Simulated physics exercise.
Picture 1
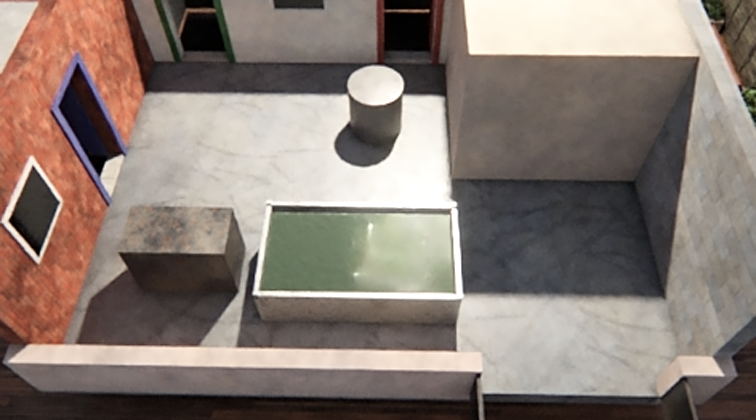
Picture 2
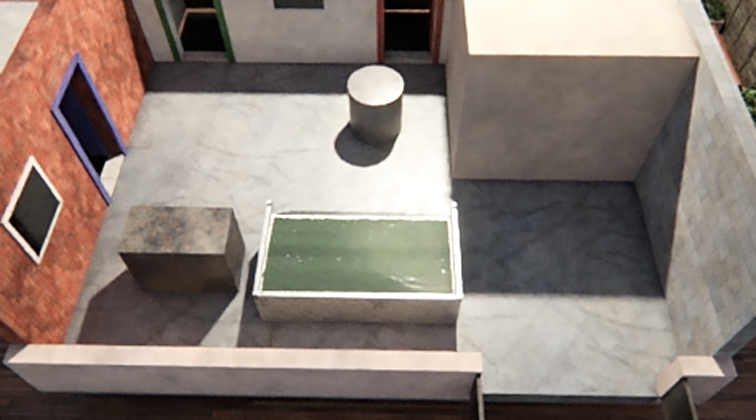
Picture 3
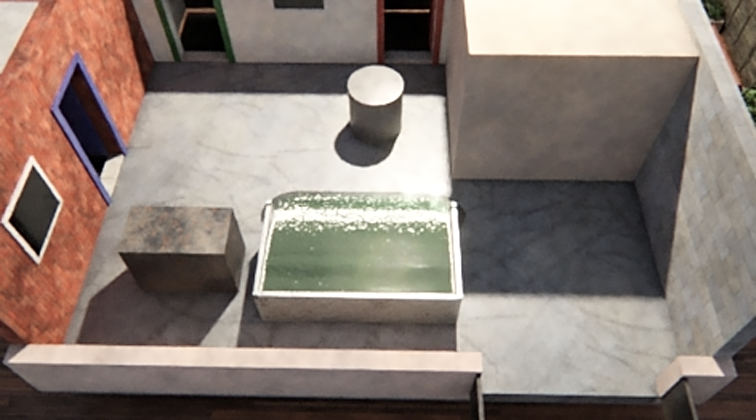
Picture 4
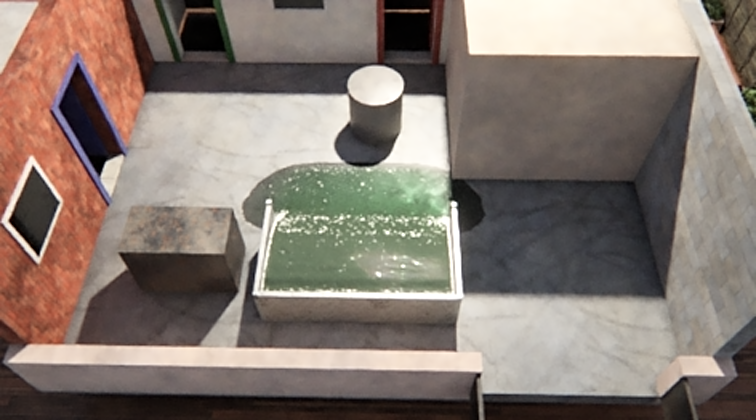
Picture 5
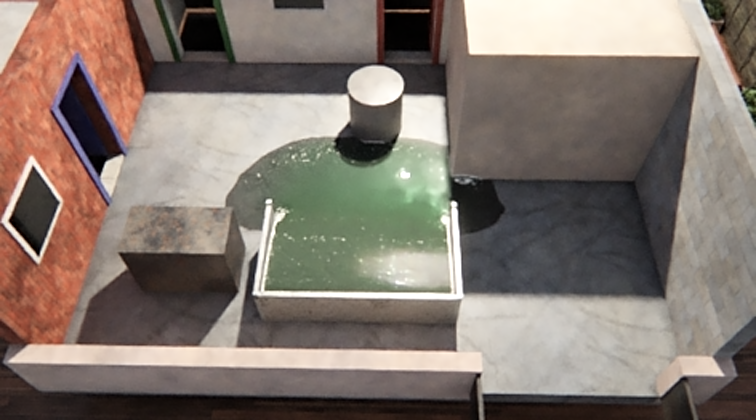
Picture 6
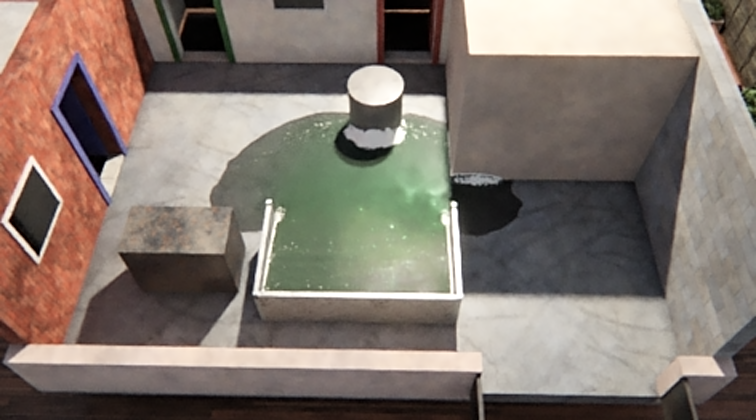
A walled service yard with a pale concrete floor is seen from overhead by a still camera. A tank of green water sits near the front, between a dark block on the left and a large pale block at right, with a grey cylinder behind and a purple-framed door in the red brick wall. The water breaks over the tank's far side, foaming, and spreads in a rounded green sheet around the cylinder's base.
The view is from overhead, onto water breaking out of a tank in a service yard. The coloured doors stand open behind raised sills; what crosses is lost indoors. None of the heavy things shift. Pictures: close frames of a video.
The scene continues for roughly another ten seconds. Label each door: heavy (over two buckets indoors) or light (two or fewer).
Green door - heavy; red door - heavy; blue door - heavy.
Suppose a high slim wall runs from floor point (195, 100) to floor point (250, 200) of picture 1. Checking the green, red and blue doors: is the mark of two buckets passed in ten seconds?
Going door by door, the green one beats the mark, the red one beats the mark and the blue one doesn't reach the mark.
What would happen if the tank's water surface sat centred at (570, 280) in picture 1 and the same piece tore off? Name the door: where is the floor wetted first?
Answer: The door marked red.
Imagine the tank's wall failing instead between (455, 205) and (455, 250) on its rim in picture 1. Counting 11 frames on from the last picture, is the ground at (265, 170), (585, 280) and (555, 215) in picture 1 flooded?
Listed order gives left alone; sopping; sopping.
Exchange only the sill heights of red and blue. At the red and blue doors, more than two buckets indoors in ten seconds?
One by one: Red door overshoots, blue door falls short.
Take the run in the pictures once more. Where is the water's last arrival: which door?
Going by the pictures, I'd say the blue-painted one.
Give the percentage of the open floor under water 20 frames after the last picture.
Close to 55 %.
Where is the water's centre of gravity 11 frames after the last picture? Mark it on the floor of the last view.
I'd place it roughly at (356, 157).
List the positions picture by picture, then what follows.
In the first frame, the tank at (360, 251) is whole and still.
In the second frame, water pours out on the tank's far side and has run to a hidden place.
In the third frame, water pours out on the tank's far side and has run to a hidden place.
In the fourth frame, water pours out on the tank's far side and has run to (259, 190).
In the fifth frame, the front is at (264, 161), out from the gap on the tank's far side.
In the sixth frame, water pours out on the tank's far side and has run to (294, 124).
A moment on, water covers 40 % of the floor; the green door not reached, the red door under two buckets in, the blue door not reached.
Next, water covers 50 % of the floor; the green door under two buckets in, the red door over two buckets in, the blue door not reached.
Then, water covers 55 % of the floor; the green door over two buckets in, the red door far over two buckets in, the blue door wet at the sill, nothing in.
Later, water covers 80 % of the floor; the green door far over two buckets in, the red door far over two buckets in, the blue door under two buckets in.
In the end, water covers 90 % of the floor; the green door far over two buckets in, the red door far over two buckets in, the blue door over two buckets in.
